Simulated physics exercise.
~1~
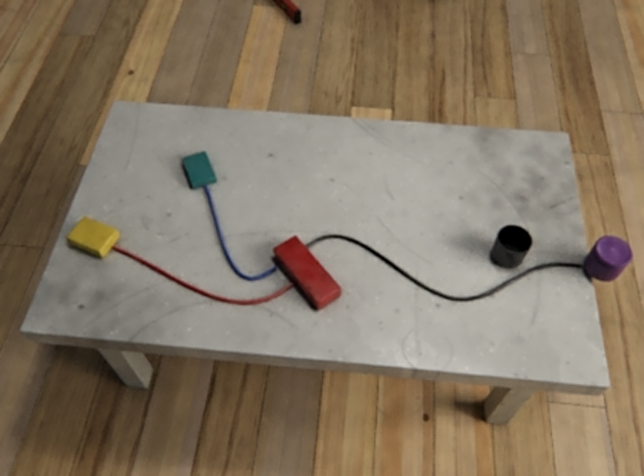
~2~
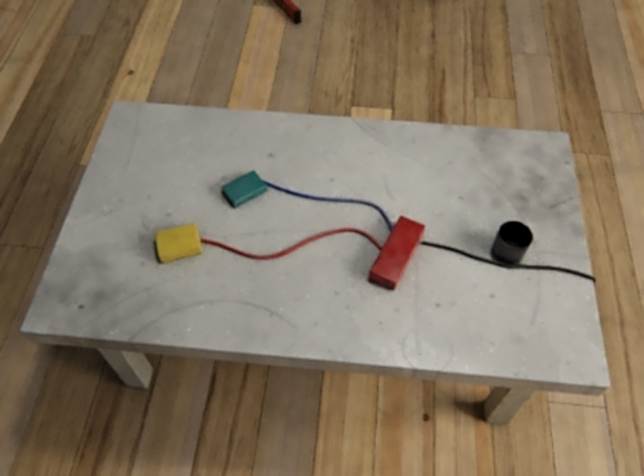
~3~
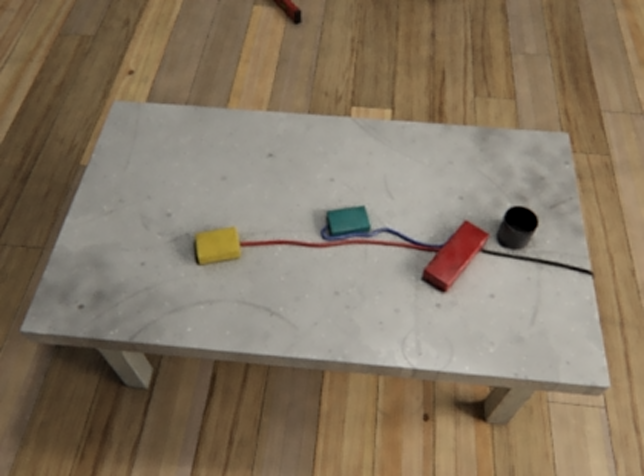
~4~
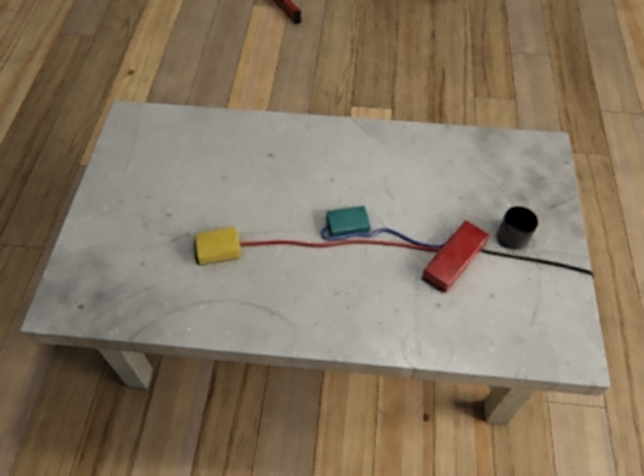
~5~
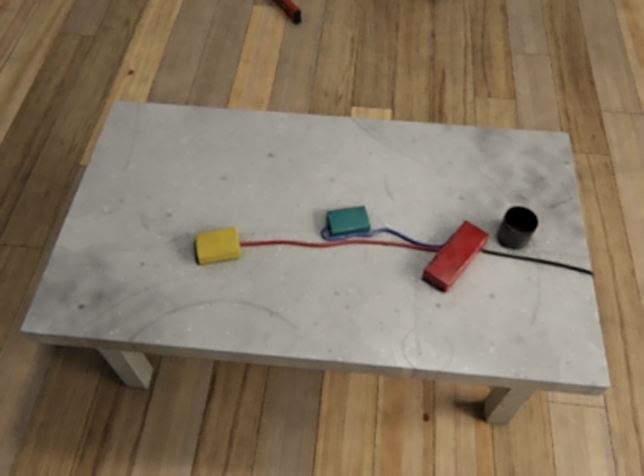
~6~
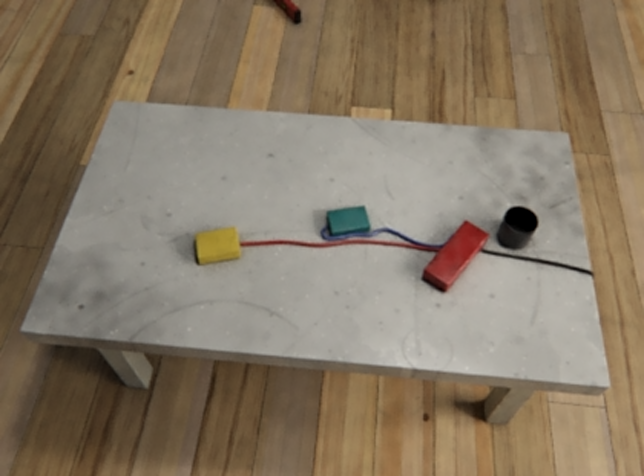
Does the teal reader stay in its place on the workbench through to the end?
No, it leaves its place and slides well to the right behind the red strip, coming to rest near the middle of the bench.
